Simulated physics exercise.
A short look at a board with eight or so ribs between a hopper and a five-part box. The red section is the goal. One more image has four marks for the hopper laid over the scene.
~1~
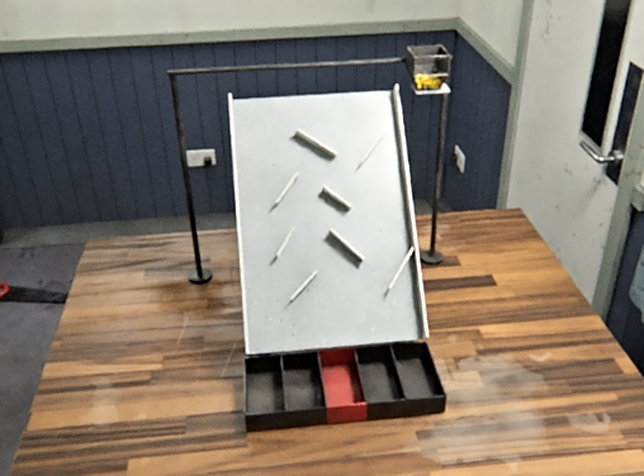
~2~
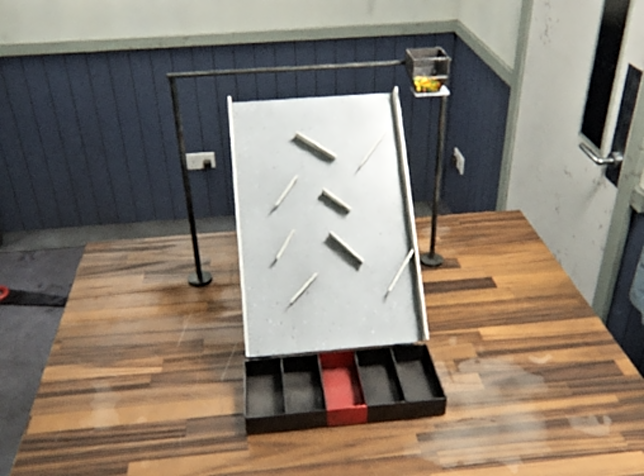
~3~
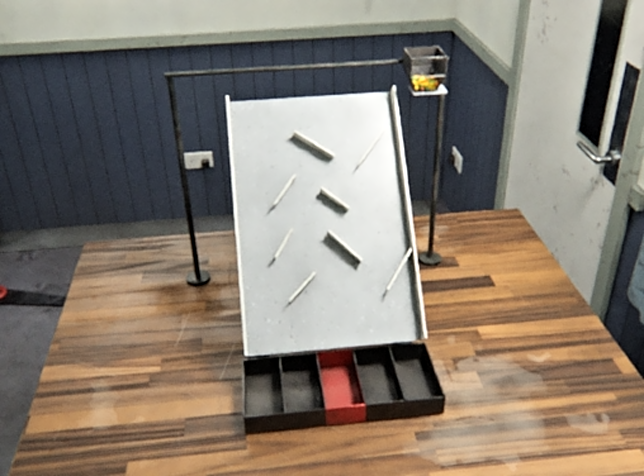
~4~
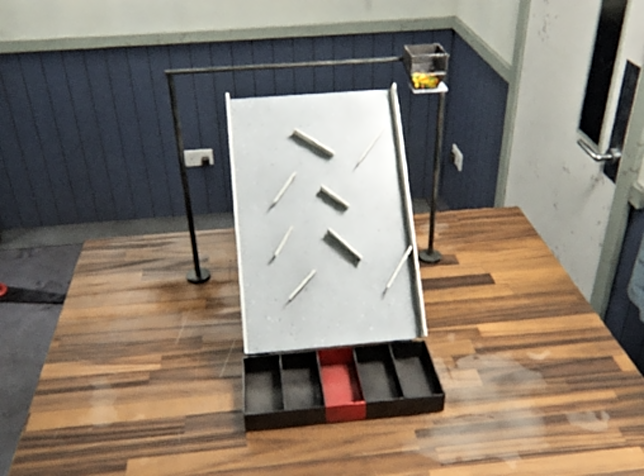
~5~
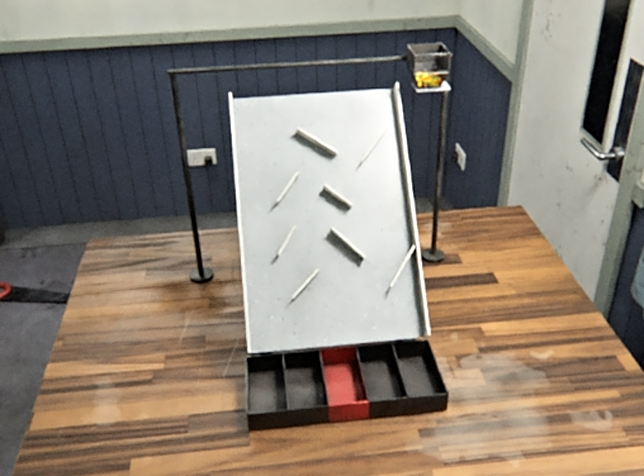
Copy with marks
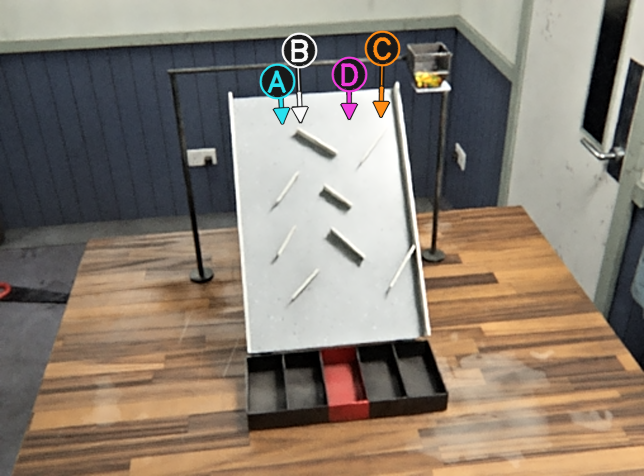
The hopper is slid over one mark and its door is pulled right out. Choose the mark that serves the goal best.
Take C.
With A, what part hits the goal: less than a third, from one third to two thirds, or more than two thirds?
It is less than a third.
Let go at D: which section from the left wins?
The fourth.
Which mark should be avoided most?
That is mark A.
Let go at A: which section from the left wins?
The first.
On the marked copy, mark A meets the board at (282, 118); mark B meets the board at (300, 116); mark C meets the board at (381, 111); mark D meets the board at (349, 113).
With A, about a tenth in the red section, roughly two thirds in other sections, roughly a quarter outside the box.
With B, roughly a quarter in the red section, roughly half in other sections, roughly a third outside the box.
With C, roughly half in the red section, roughly a third in other sections, about a tenth outside the box.
With D, roughly a quarter in the red section, roughly two thirds in other sections, about a tenth outside the box.
